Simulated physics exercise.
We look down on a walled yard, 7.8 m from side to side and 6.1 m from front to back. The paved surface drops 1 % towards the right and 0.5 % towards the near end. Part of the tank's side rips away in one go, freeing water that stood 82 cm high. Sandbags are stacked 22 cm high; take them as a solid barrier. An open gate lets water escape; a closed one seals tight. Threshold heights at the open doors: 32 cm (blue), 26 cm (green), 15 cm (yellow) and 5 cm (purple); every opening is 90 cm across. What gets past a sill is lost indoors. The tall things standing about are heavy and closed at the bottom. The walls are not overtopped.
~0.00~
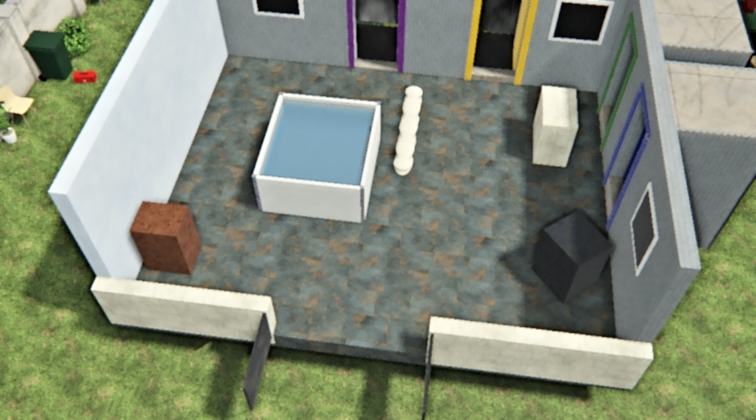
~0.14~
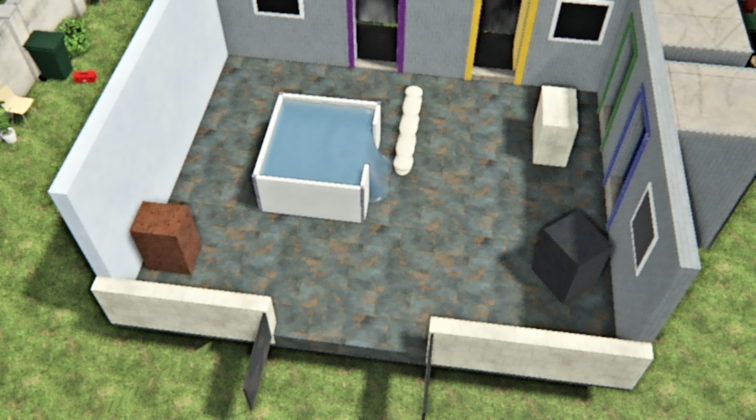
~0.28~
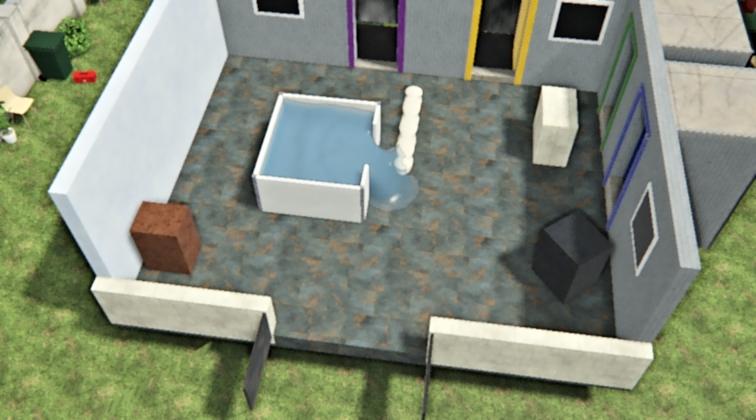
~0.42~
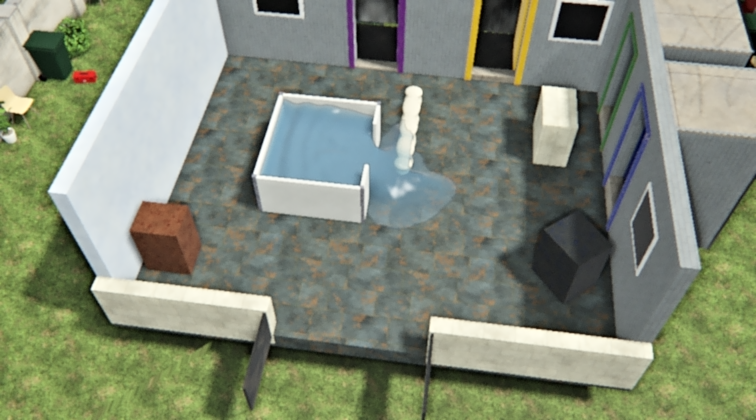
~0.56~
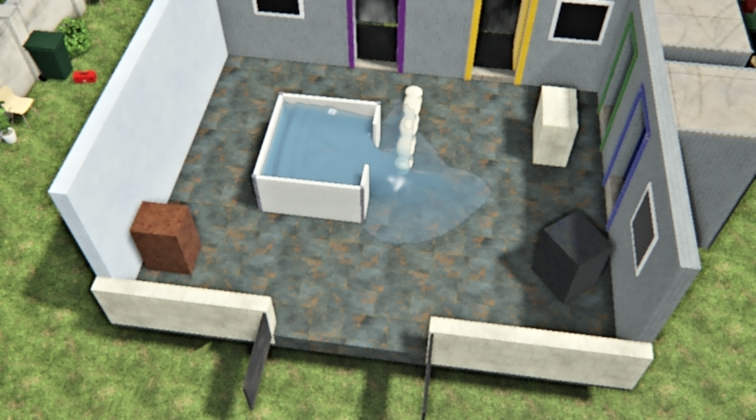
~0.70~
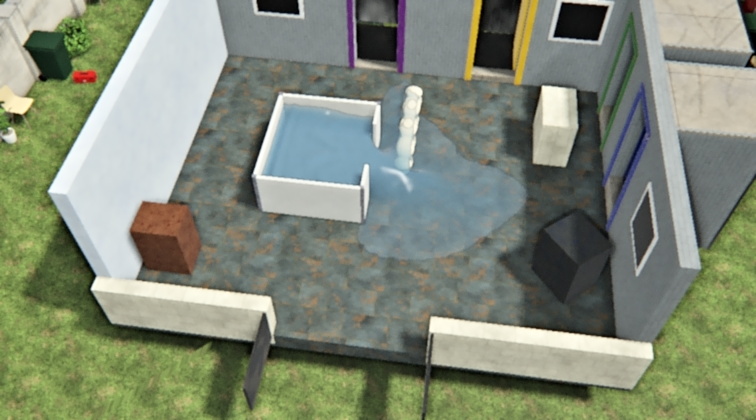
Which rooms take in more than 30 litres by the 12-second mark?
Within that time: At the blue door it stays under the limit; at the green door it does not reach the limit; at the yellow door it keeps below the limit; at the purple door it exceeds the limit.
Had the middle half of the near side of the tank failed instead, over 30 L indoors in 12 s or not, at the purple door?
Against that limit: Purple under.
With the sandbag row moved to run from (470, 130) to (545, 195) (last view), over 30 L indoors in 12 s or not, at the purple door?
Against that limit: Purple under.
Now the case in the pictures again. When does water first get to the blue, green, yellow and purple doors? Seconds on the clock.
Blue 1.1 s, green 2.0 s, yellow 2.2 s, purple 1.0 s.
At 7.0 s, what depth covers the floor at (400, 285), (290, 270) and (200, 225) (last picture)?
In that order: 5, 2 and 0 cm.
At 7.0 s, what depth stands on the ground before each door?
In cm: Blue 11, green 11, yellow 7, purple 8.
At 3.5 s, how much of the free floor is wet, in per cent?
Some 50 per cent of it.
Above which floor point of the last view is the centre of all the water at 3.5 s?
Around (435, 195).
After 1.4 s water covers 35 % of the floor and is deepest (47 cm) near (389, 168); blue door 17 cm at the sill, 0 L in, green door not reached, yellow door not reached, purple door 8 cm at the sill, 12 L in.
After 2.2 s water covers 50 % of the floor and is deepest (37 cm) near (607, 364); blue door 28 cm at the sill, 0 L in, green door 4 cm at the sill, 0 L in, yellow door 1 cm at the sill, 0 L in, purple door 10 cm at the sill, 45 L in.
After 3.5 s water covers 50 % of the floor and is deepest (30 cm) near (389, 168); blue door 15 cm at the sill, 0 L in, green door 6 cm at the sill, 0 L in, yellow door 8 cm at the sill, 0 L in, purple door 12 cm at the sill, 85 L in.
After 7.0 s water covers 80 % of the floor and is deepest (15 cm) near (389, 168); blue door 11 cm at the sill, 0 L in, green door 11 cm at the sill, 0 L in, yellow door 7 cm at the sill, 0 L in, purple door 8 cm at the sill, 139 L in.
After 12.0 s water covers 95 % of the floor and is deepest (14 cm) near (547, 356); blue door 9 cm at the sill, 0 L in, green door 9 cm at the sill, 0 L in, yellow door 8 cm at the sill, 0 L in, purple door 4 cm at the sill, 151 L in.
